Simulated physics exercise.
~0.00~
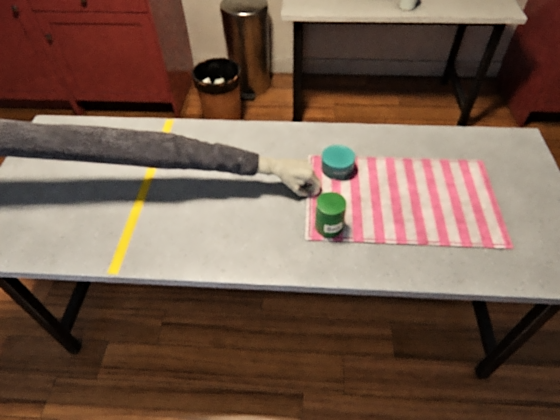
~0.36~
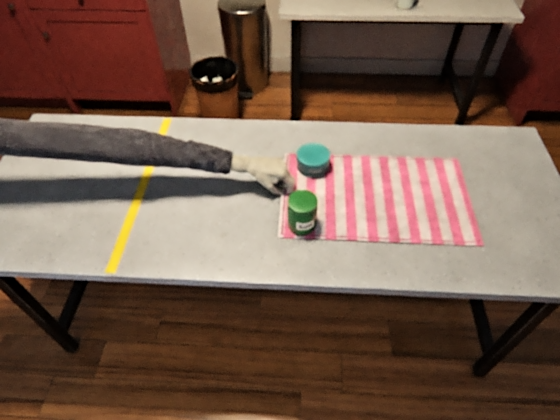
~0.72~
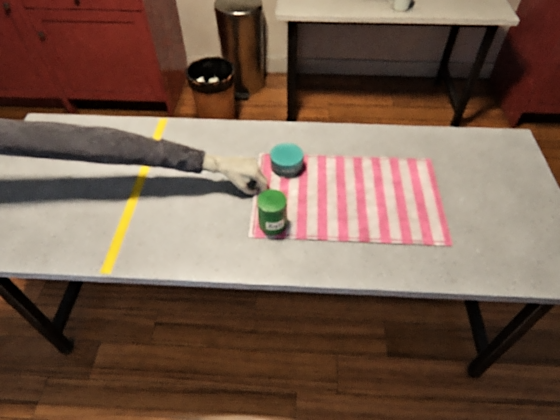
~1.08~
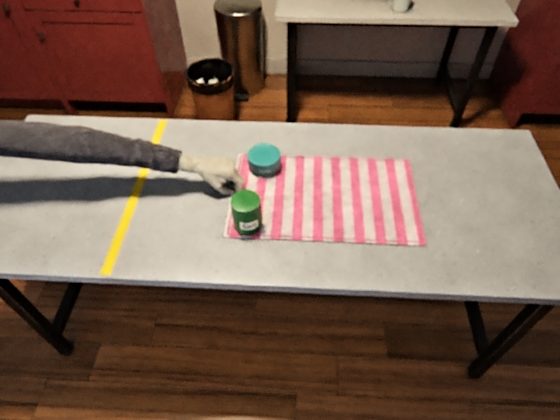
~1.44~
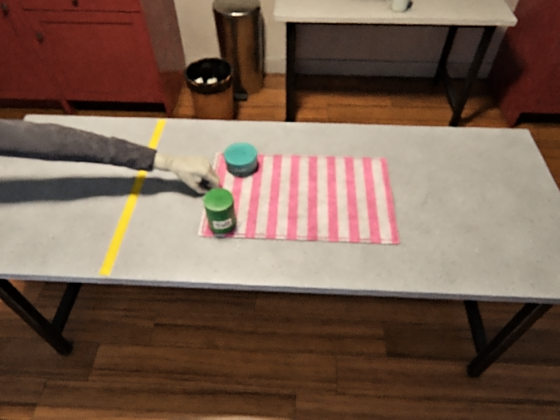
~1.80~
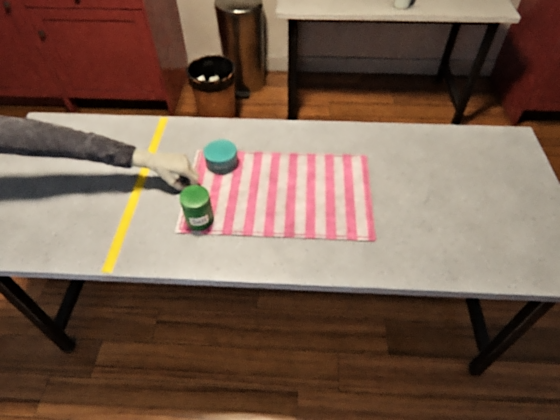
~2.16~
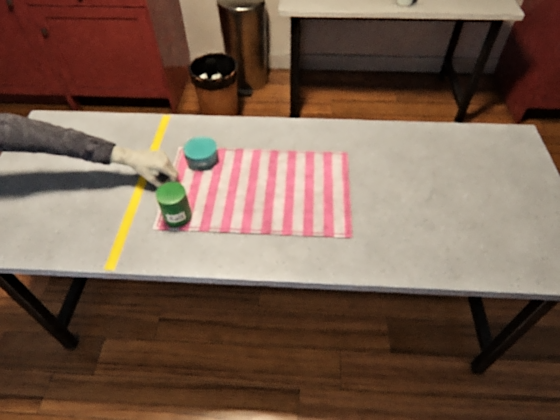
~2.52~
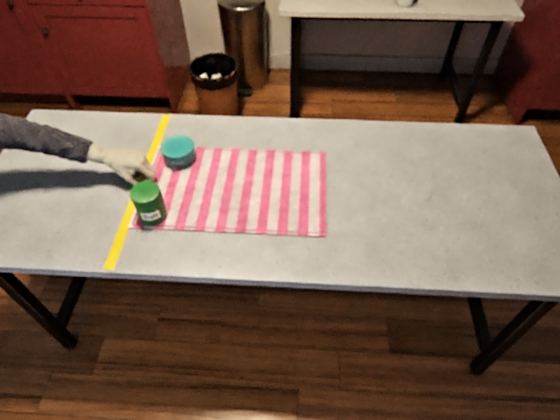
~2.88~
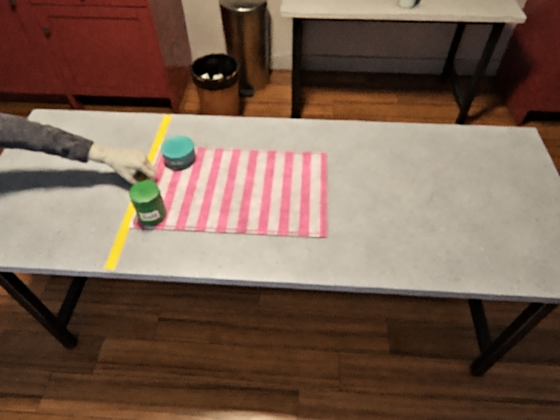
On a grey table, a hand drawing a pink striped cloth left to yellow tape, turquoise tub and green jar still aboard.
